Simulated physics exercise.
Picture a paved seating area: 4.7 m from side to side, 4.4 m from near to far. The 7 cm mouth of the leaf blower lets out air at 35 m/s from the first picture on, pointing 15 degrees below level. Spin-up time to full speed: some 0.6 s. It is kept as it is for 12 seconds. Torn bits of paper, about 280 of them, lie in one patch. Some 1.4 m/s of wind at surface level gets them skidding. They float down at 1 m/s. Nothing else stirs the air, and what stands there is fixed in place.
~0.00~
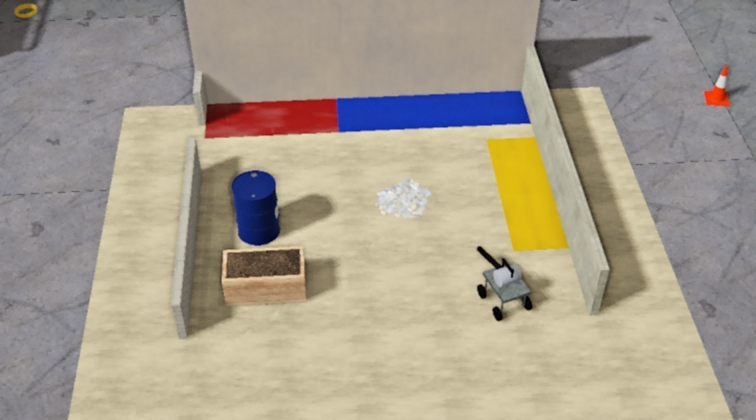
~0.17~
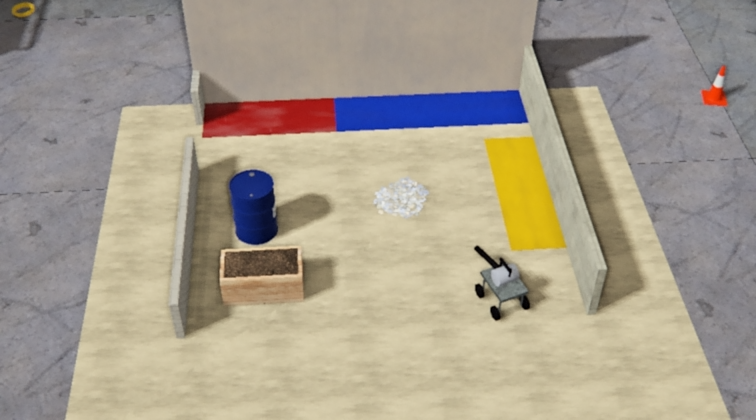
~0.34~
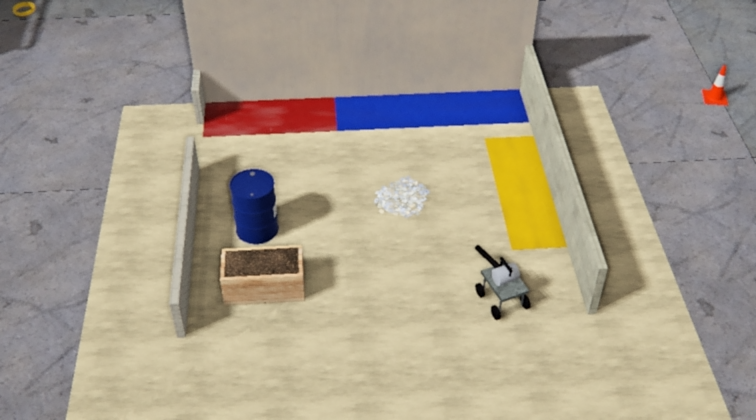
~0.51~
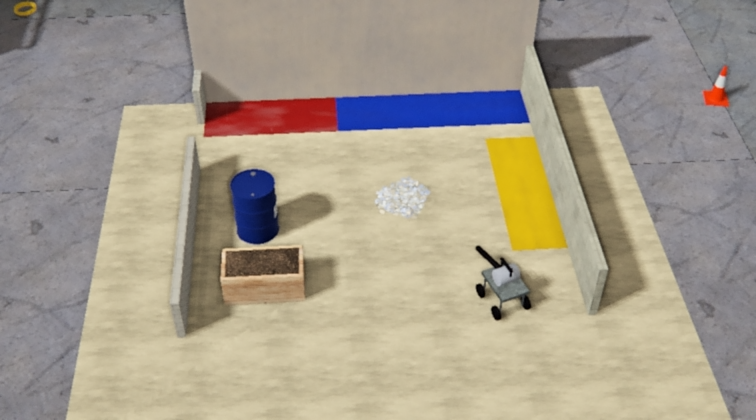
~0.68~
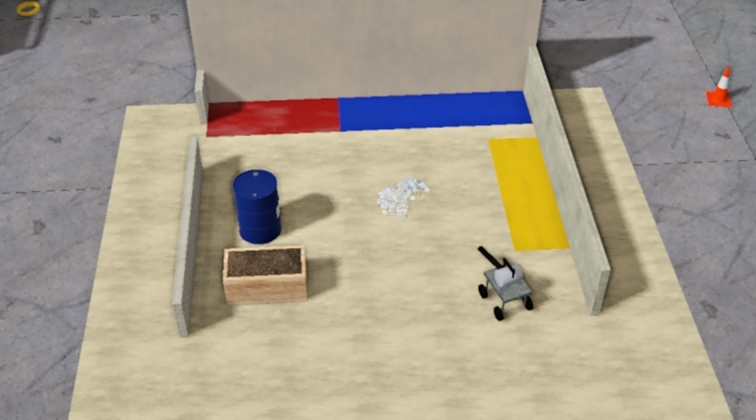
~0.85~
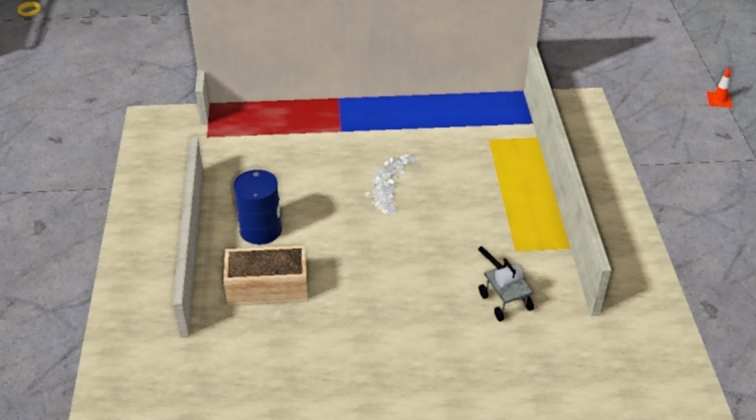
In a paved seating area, a leaf blower pointed at a patch of torn white paper bits that lay still at first, then the scraps shifted and spread into a loose, curved streak.
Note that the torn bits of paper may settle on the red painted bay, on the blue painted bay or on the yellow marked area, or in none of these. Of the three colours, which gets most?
The red place collects the most.
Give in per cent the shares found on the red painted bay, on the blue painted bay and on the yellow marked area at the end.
I'd put it at around 90 % for red, 0 % for blue and 0 % for yellow.
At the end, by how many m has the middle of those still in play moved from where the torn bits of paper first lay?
I'd say around 3.2 m.
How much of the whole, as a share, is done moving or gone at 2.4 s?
Near 0 %.
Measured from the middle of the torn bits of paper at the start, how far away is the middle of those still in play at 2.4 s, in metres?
Roughly 2.2 m.
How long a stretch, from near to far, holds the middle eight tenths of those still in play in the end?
0.8 m, roughly.
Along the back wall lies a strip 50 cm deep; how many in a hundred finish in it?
90 %.
After 2.4 s, 60 % are on the red painted bay, 0 % on the yellow marked area and 4 % on the blue painted bay; the middle of those still in play is near (305, 114); 0 % have settled or left.
After 3.8 s, 80 % are on the red painted bay, 0 % on the yellow marked area and 2 % on the blue painted bay; the middle of those still in play is near (266, 107); 14 % have settled or left.
After 6.6 s, 90 % are on the red painted bay, 0 % on the yellow marked area and 1 % on the blue painted bay; the middle of those still in play is near (235, 106); 32 % have settled or left.
After 12.0 s, at the end, 94 % are on the red painted bay, 0 % on the yellow marked area and 0 % on the blue painted bay; the middle of those still in play is near (226, 108).
